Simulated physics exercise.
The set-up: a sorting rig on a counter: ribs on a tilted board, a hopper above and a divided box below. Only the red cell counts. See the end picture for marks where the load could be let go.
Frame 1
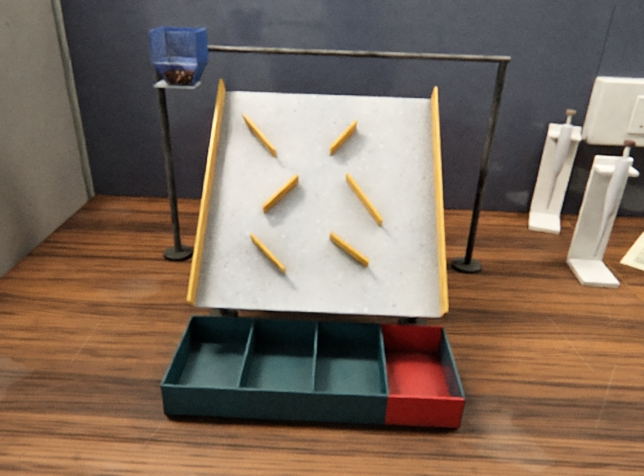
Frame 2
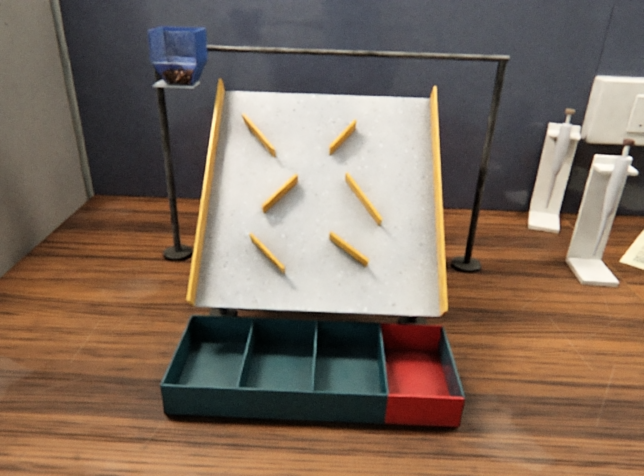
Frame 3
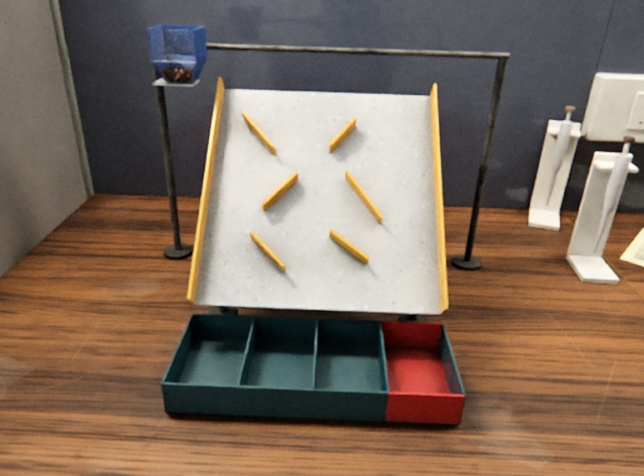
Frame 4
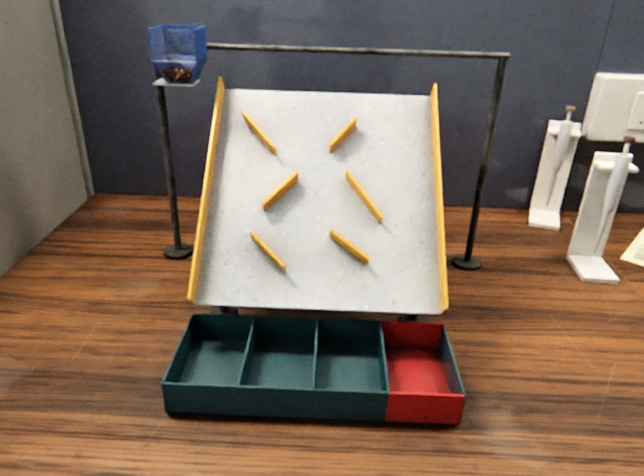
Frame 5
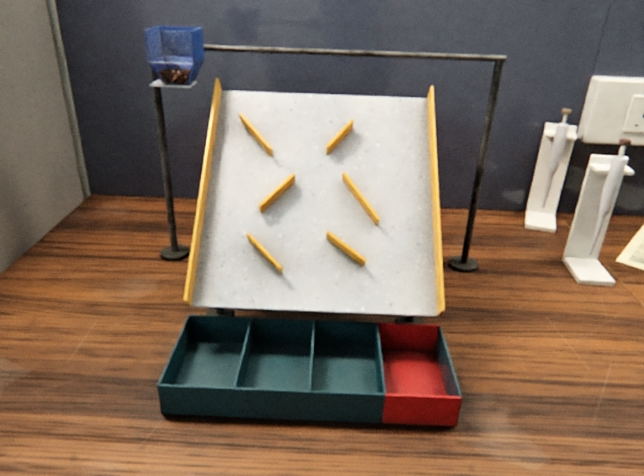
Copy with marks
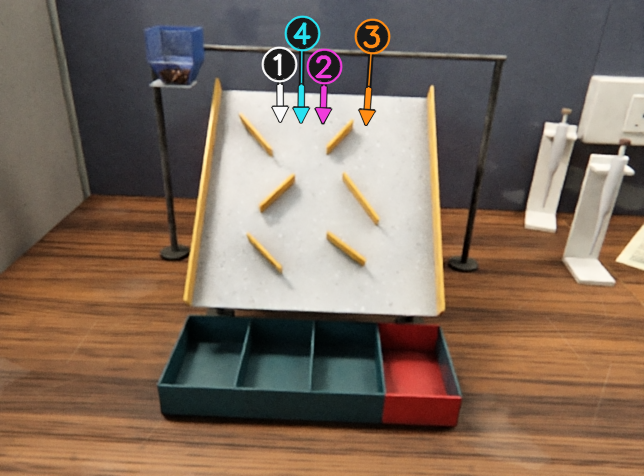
Nothing moves as a blue hopper sits above a tilted ribbed board and divided box.
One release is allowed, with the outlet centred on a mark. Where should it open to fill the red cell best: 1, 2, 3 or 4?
Go for 3.
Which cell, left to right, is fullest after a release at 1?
The first from the left.
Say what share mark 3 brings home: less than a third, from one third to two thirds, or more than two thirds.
It is more than two thirds.
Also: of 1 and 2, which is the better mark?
1.
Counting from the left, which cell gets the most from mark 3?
It is the fourth one.
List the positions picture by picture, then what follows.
The first picture shows hopper at (183, 74), chocolate balls, door shut.
The second picture shows ribs (243, 113) to (274, 149), (330, 147) to (356, 120).
The third picture shows ribs (262, 204) to (297, 172), (347, 170) to (382, 217).
The fourth picture shows ribs (251, 231) to (284, 266), (330, 230) to (369, 258).
The fifth picture shows red cell at (421, 408), number 4 of 4 from the left.
On the marked copy, mark 1 meets the board at (280, 116); mark 2 meets the board at (323, 117); mark 3 meets the board at (366, 119); mark 4 meets the board at (301, 117).
For mark 1, a small part in the red cell, most in other cells, a small part outside the box.
For mark 2, none in the red cell, nearly all in other cells, a small part outside the box.
For mark 3, most in the red cell, a small part in other cells, a stray few outside the box.
For mark 4, a small part in the red cell, most in other cells, a small part outside the box.
